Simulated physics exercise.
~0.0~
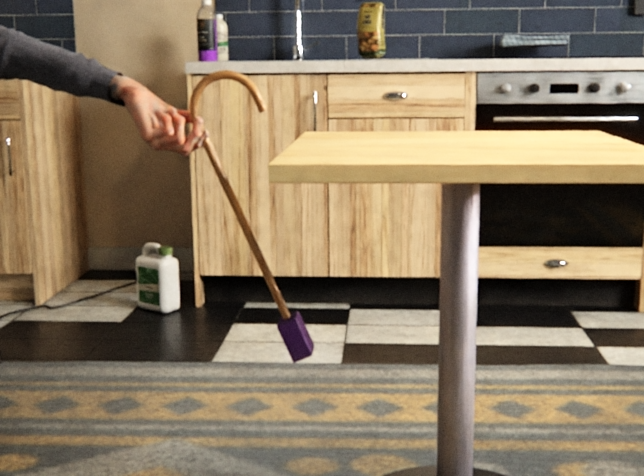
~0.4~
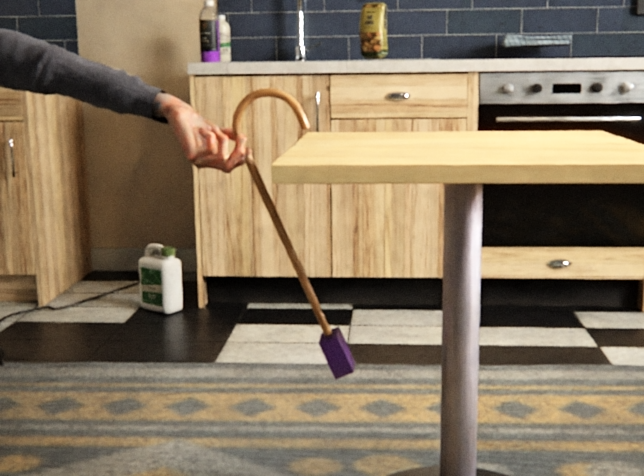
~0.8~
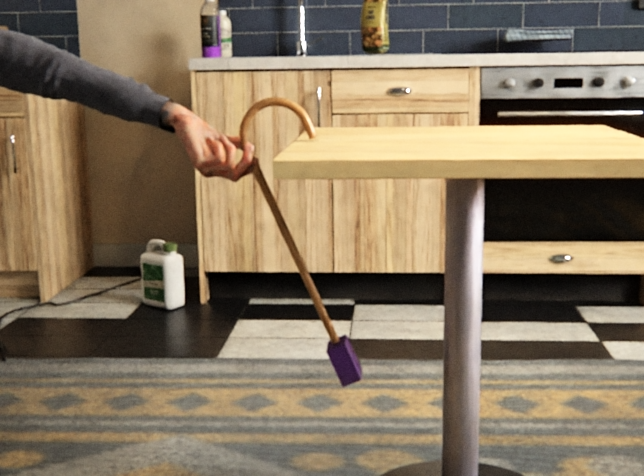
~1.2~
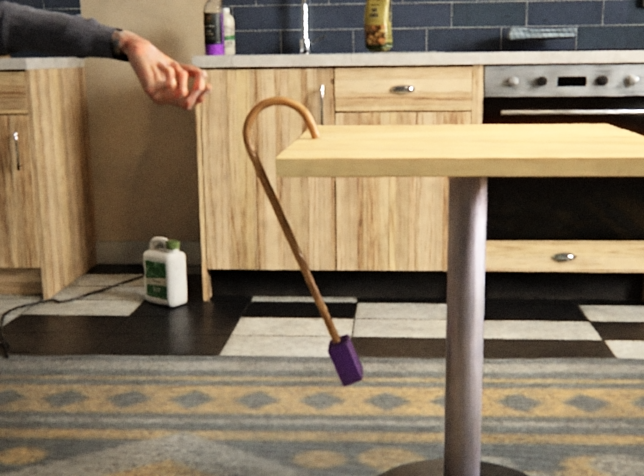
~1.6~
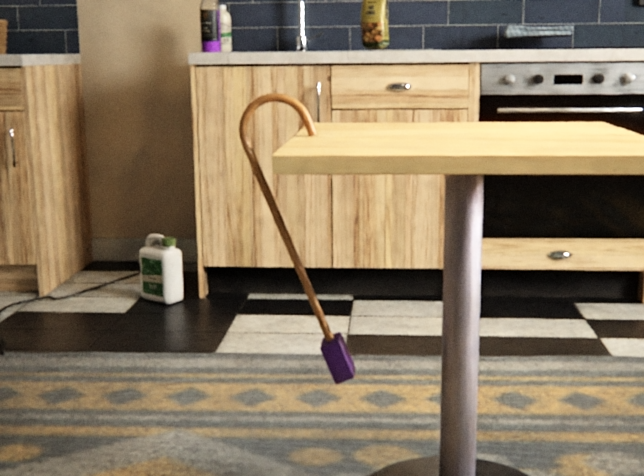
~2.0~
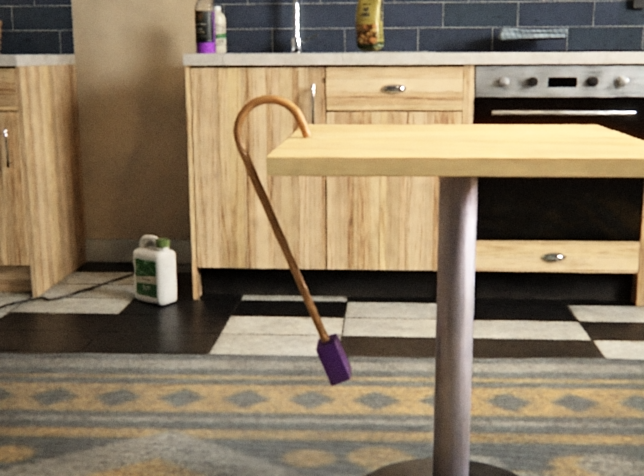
A wooden cane with a curved handle and a purple block at its lower end was moved right by a hand and hooked onto the table's left edge; the hand let go and withdrew, and the cane stayed hanging there at a slant.
